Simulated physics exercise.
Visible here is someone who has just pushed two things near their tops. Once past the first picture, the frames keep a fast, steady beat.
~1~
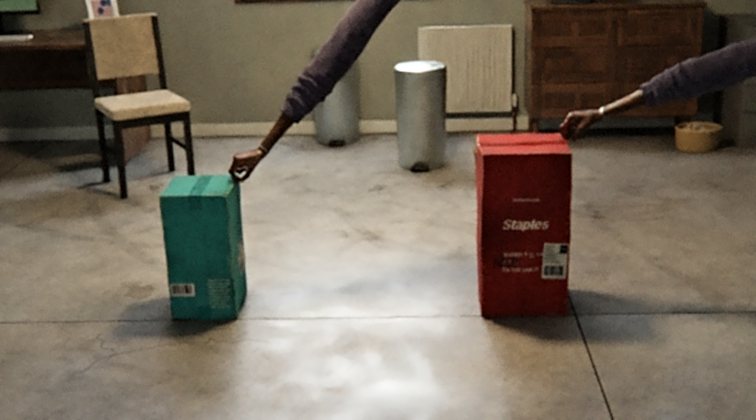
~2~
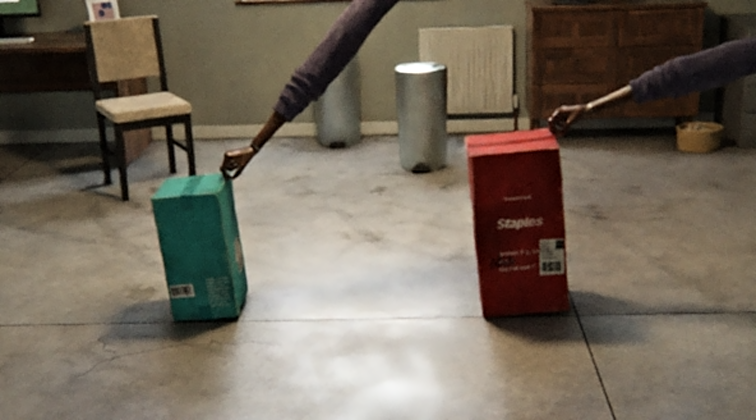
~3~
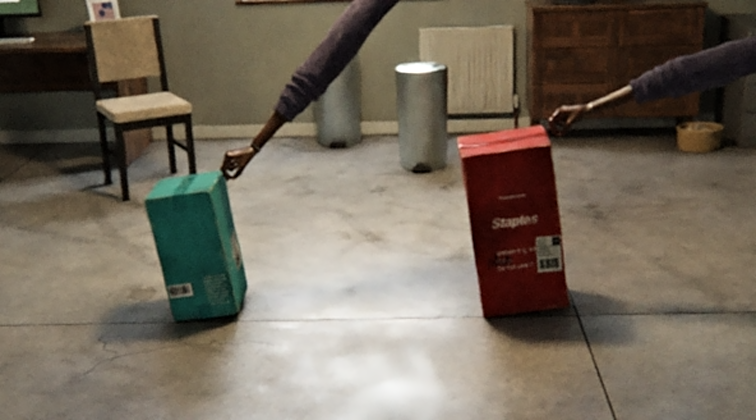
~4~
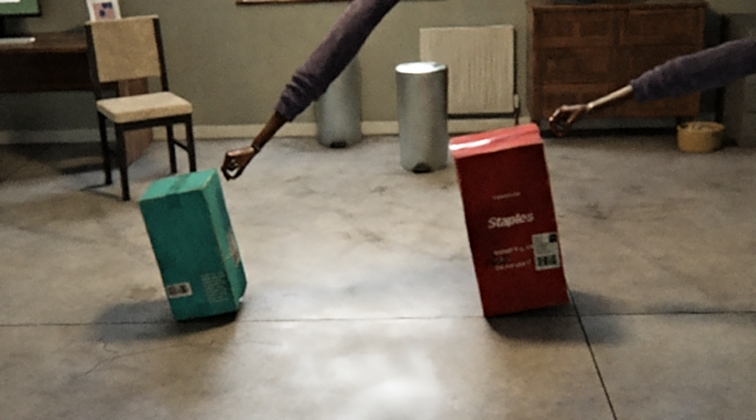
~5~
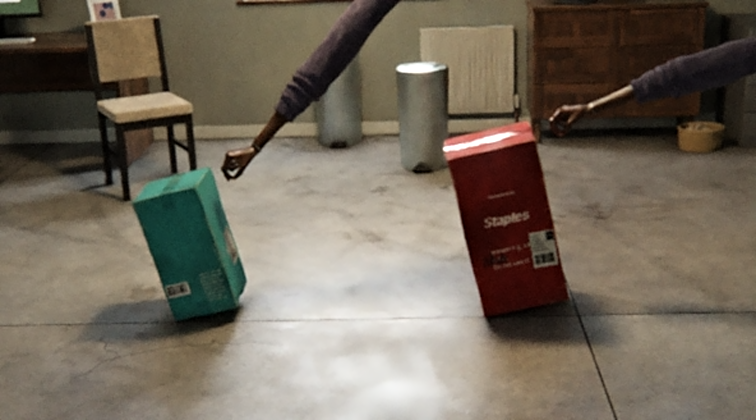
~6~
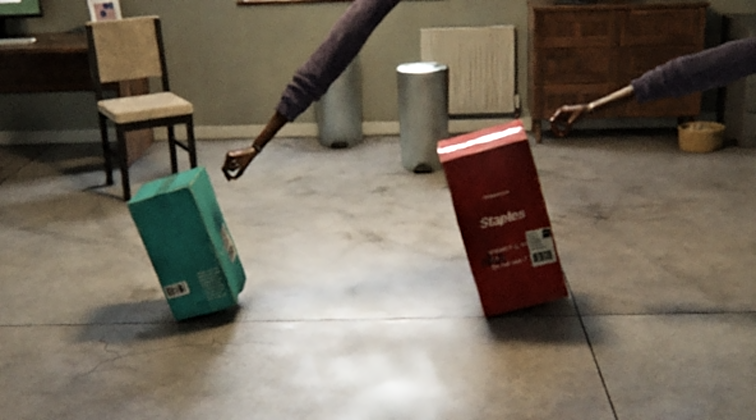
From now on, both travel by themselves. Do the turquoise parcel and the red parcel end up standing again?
Result: Turquoise parcel: Fallen; red parcel: Fallen.
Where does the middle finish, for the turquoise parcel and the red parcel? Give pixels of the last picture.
The first finishes at (116, 280), while the second finishes at (399, 266).
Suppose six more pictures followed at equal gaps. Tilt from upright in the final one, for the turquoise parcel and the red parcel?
At that point the first is 30° off upright and the second 25°.
Then, 0.16 s past the last view, turquoise parcel 34° off upright near (167, 243); red parcel 30° off upright near (477, 217).
Then, 0.36 s past the last view, turquoise parcel 63° off upright near (135, 255); red parcel 52° off upright near (442, 225).
Then, 0.50 s past the last view, turquoise parcel on its side near (114, 279); red parcel 77° off upright near (410, 249).
Finally, the turquoise parcel goes down on its side, near (115, 280); the red parcel goes down on its side, near (399, 266).
